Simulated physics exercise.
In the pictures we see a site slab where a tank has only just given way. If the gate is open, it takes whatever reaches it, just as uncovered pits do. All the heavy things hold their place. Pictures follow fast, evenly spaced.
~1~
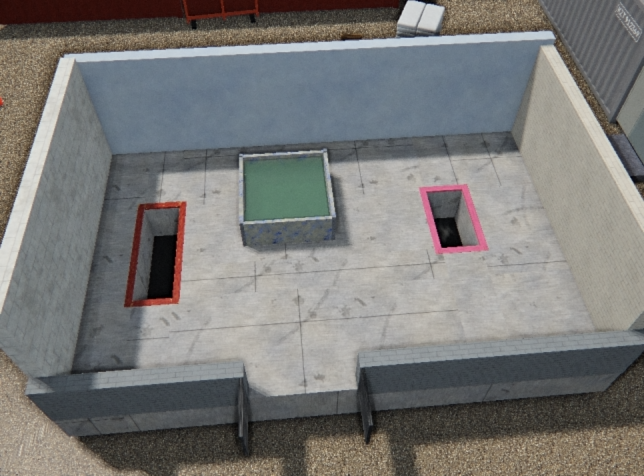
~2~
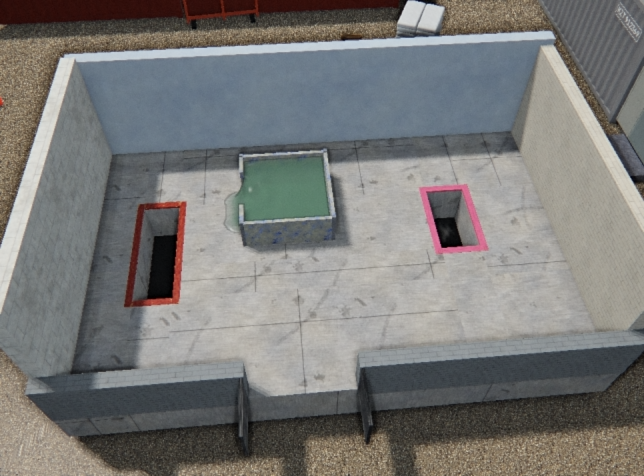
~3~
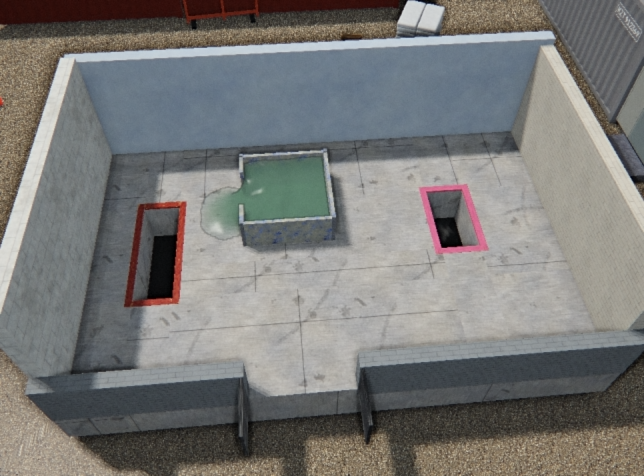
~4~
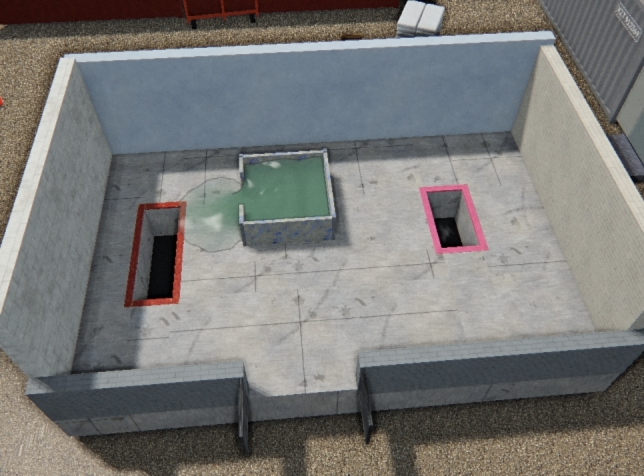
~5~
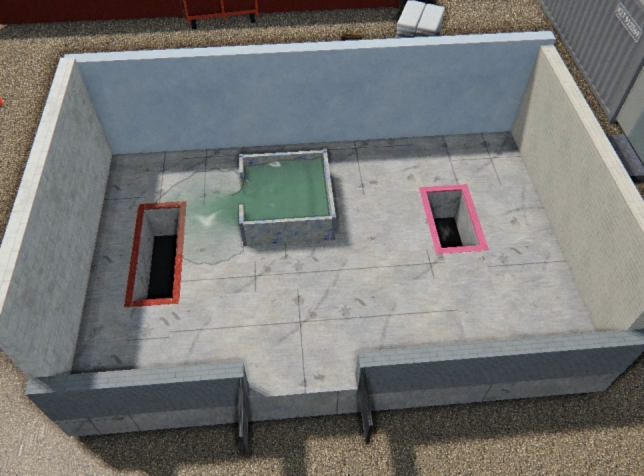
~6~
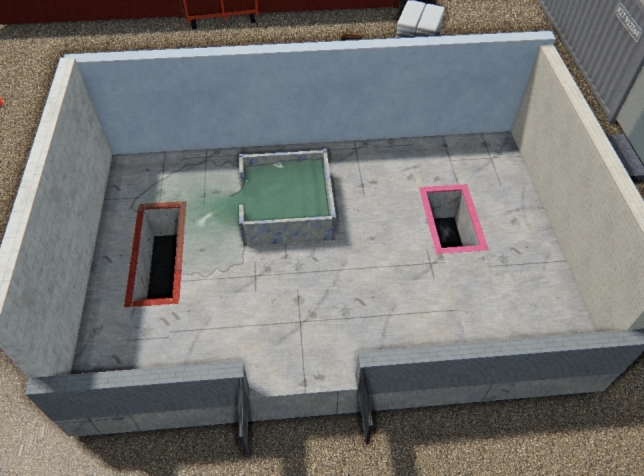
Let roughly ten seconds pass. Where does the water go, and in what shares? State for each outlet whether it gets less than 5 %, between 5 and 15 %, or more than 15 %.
One by one: The gate drains a share short of five per cent; the pink pit drains a share short of five per cent; the red pit drains a share exceeding fifteen per cent.
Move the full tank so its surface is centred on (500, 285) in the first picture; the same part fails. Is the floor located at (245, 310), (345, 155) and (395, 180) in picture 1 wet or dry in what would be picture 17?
Taking them as they were asked, they come out soaked, bone dry, bone dry.
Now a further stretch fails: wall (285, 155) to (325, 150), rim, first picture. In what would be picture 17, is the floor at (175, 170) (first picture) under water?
Lab note: Point logged as inundated.
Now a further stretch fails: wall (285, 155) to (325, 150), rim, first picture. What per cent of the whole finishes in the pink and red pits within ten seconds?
Pink takes 12 in a hundred, red takes 15 in a hundred.
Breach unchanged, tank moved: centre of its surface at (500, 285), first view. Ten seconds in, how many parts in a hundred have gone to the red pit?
The red pit ends up with 30 per cent.
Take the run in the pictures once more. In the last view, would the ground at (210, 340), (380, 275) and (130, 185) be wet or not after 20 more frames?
Point by point: Unwetted; unwetted; swamped.
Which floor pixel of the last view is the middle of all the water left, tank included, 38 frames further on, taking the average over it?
Around pixel (218, 209) of the last picture.
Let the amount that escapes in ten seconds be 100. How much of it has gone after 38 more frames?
About 80 per cent.
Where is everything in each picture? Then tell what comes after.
The first picture shows still water in the water tank at (286, 188).
In the second picture, water pours out at (245, 203) and has run to (237, 229).
In the third picture, water pours out at (245, 204) and has run to (207, 226).
In the fourth picture, water pours out at (245, 204) and has run to (180, 226).
In the fifth picture, the front is at (159, 205), out from the gap at (245, 204).
In the sixth picture, the front is at (140, 201), out from the gap at (245, 204).
A moment on, water covers 15 % of the floor; the gate 0 %, the pink pit 0 %, the red pit 13 %.
Next, water covers 15 % of the floor; the gate 0 %, the pink pit 0 %, the red pit 24 %.
Then, water covers 15 % of the floor; the gate 0 %, the pink pit 0 %, the red pit 35 %.
Later, water covers 30 % of the floor; the gate 0 %, the pink pit 0 %, the red pit 48 %.
In the end, water covers 35 % of the floor; the gate 0 %, the pink pit 0 %, the red pit 60 %.
